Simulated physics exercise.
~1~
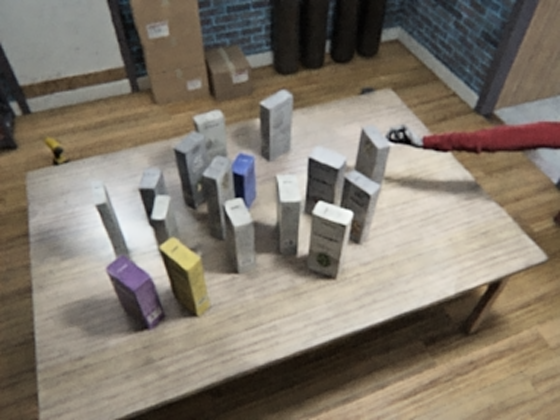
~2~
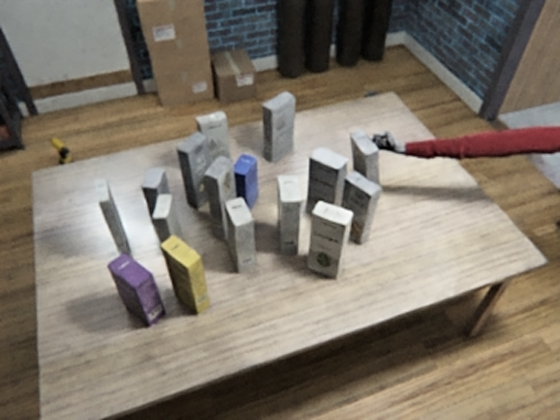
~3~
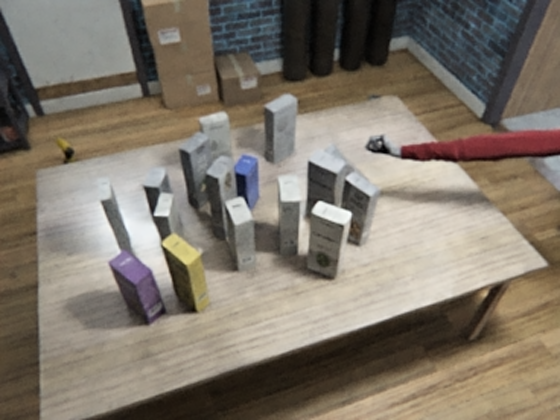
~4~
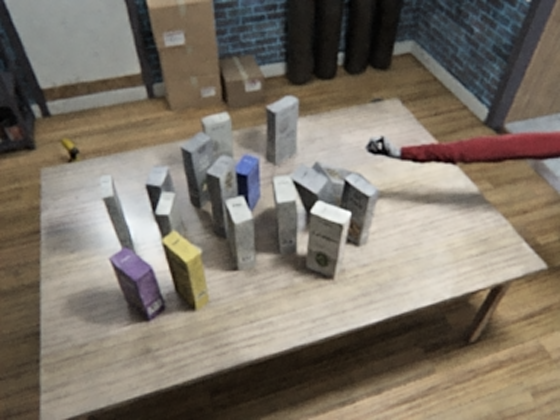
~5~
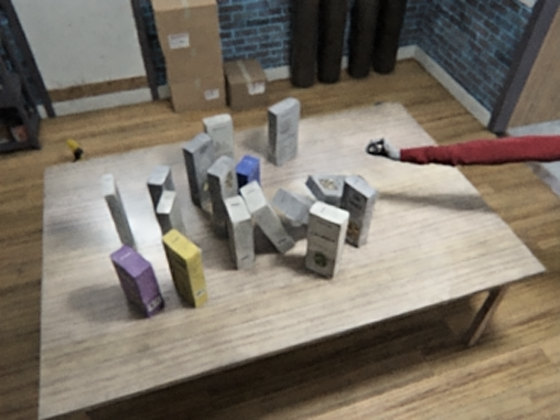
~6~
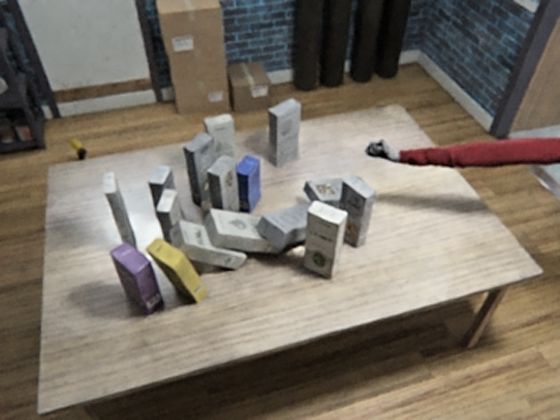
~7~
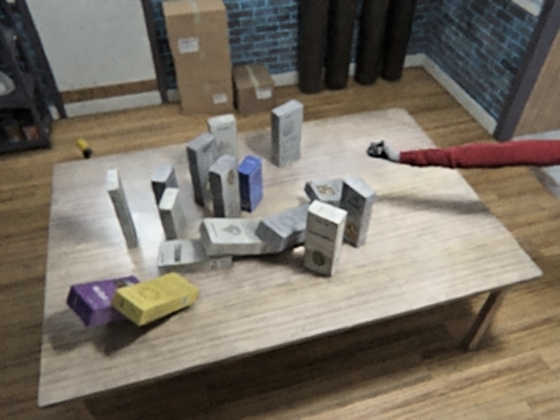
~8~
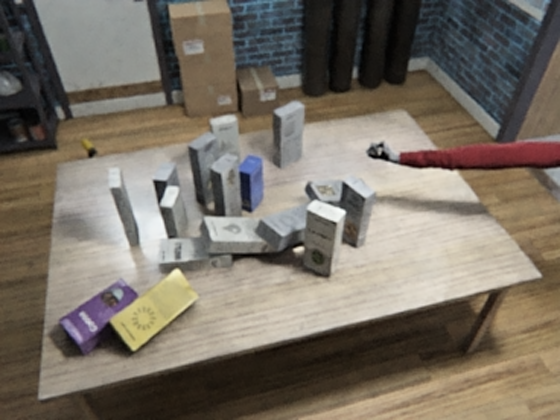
On a wooden table, a red-sleeved arm tips a box, toppling several, including yellow and purple.
